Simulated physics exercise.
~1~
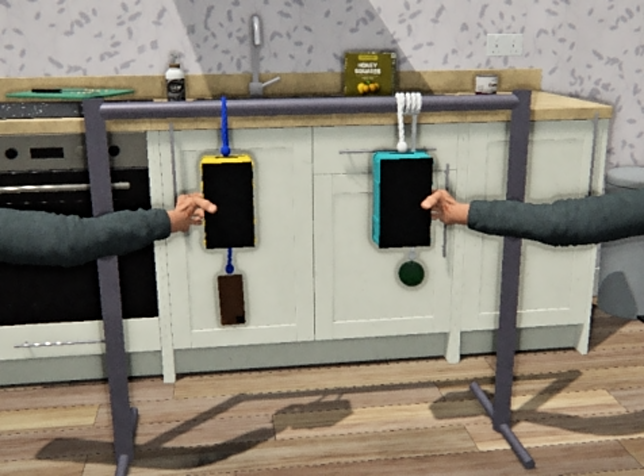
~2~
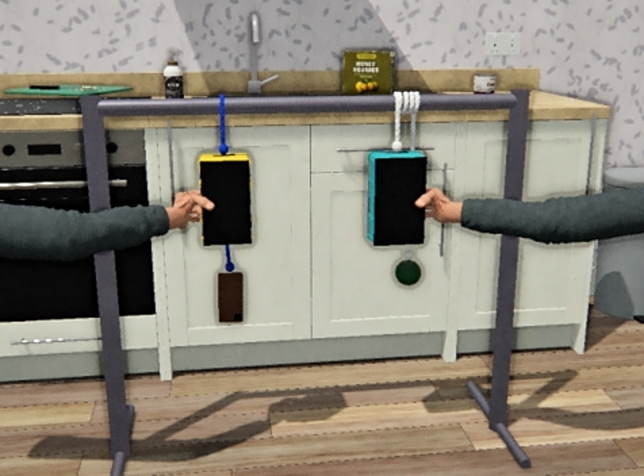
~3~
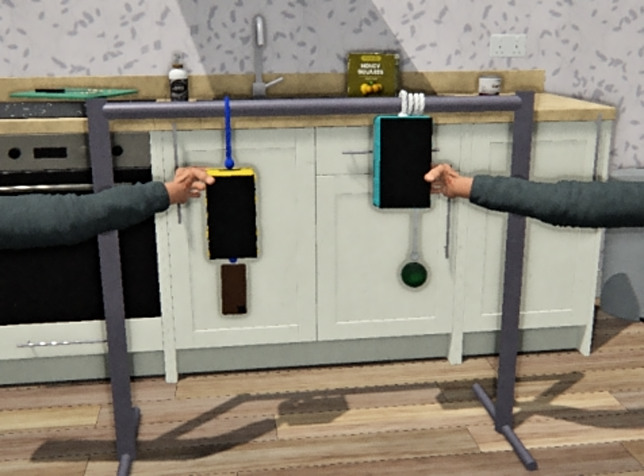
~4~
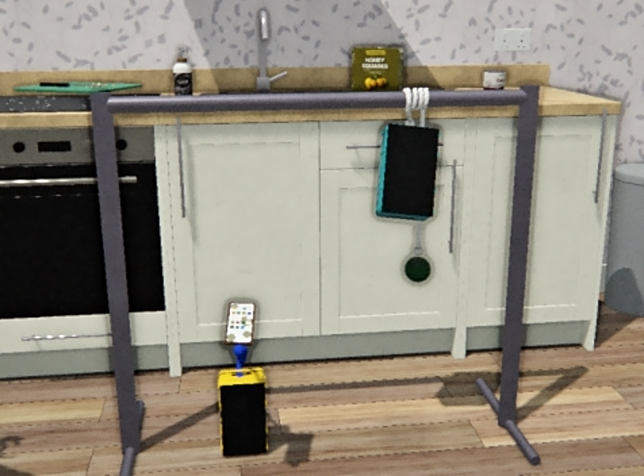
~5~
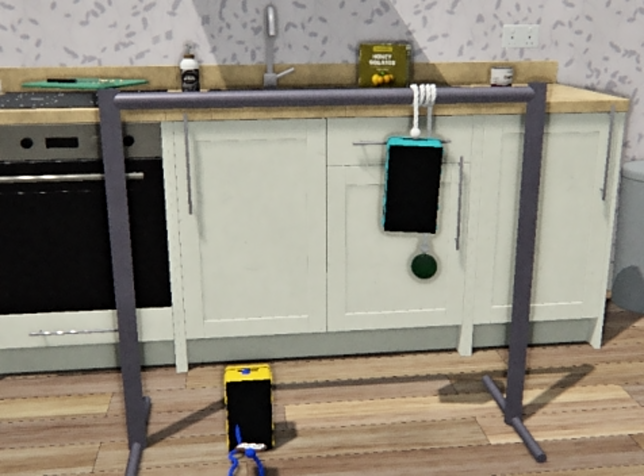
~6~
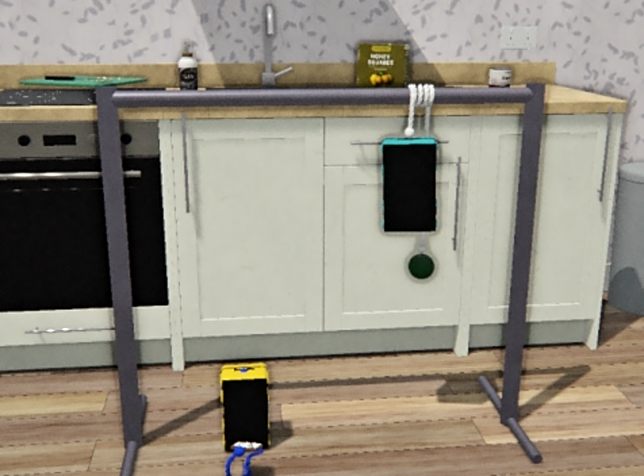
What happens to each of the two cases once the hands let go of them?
The left case pulls its blue rope off the rail and ends up on the floor, while the right case stays hanging from its white rope.
